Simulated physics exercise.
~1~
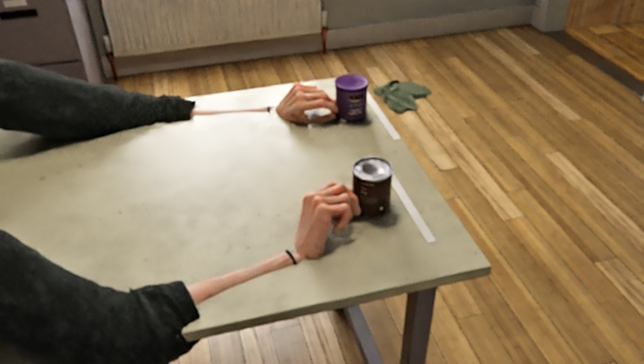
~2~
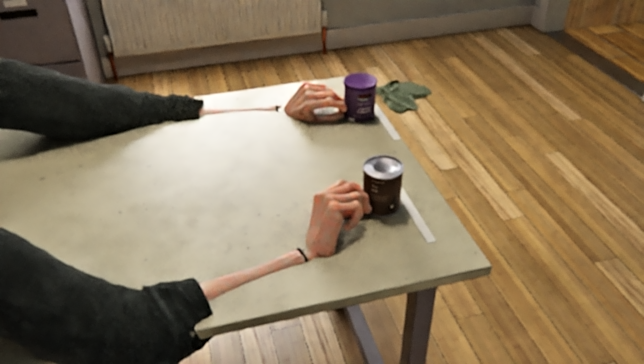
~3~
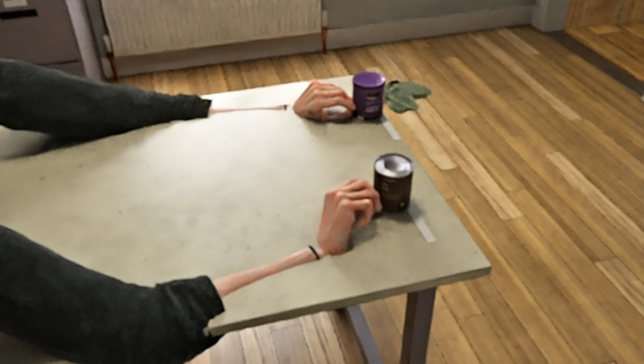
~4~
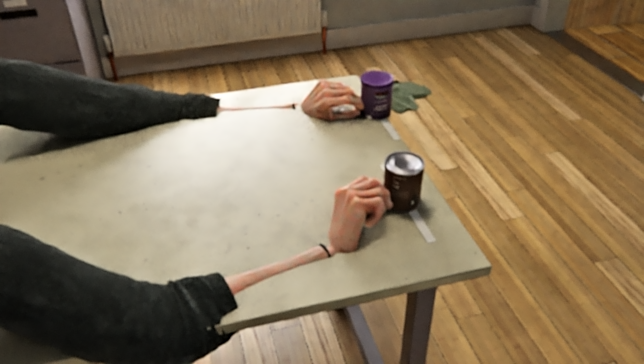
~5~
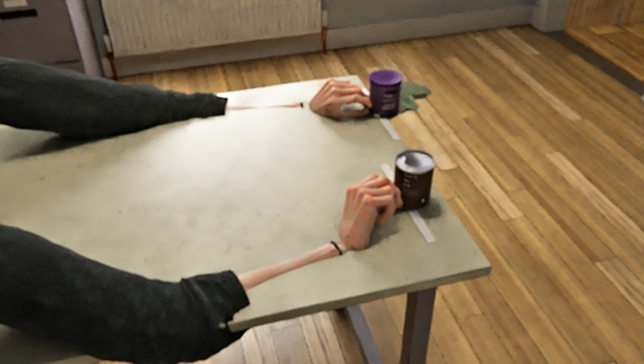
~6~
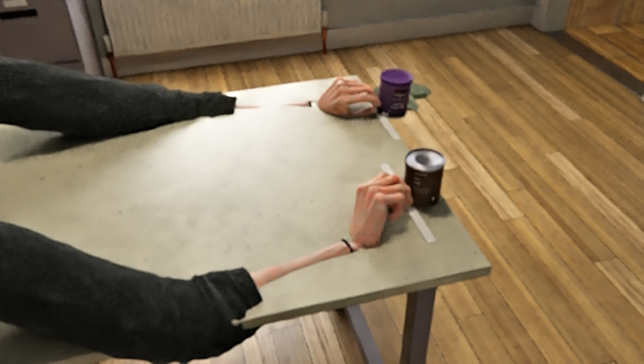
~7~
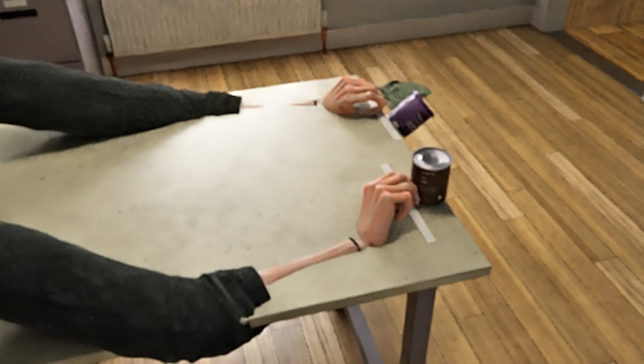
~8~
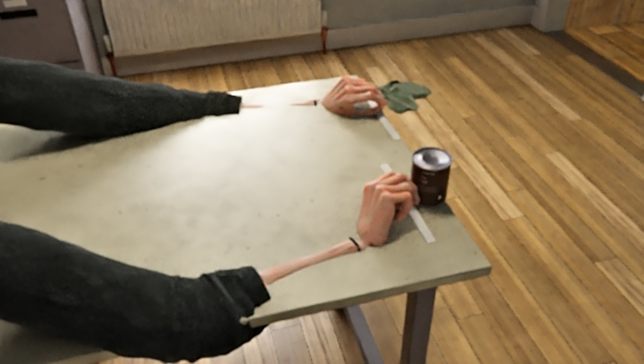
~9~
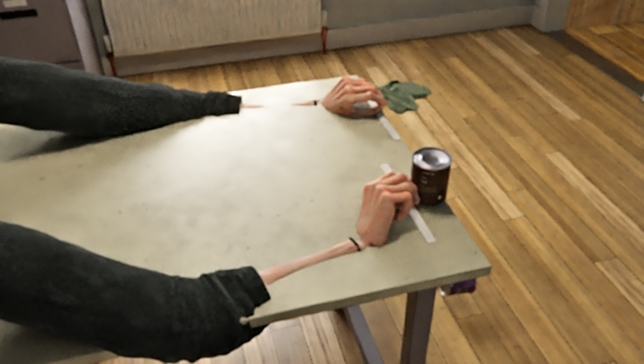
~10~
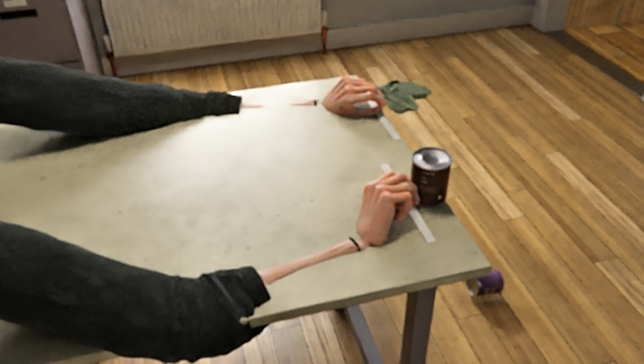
Two arms in dark sleeves pushed a purple tin and a brown pot rightward across a table with their fingers, until the purple tin tipped over the edge and ended up on its side on the floor, while the brown pot stayed upright on the table.
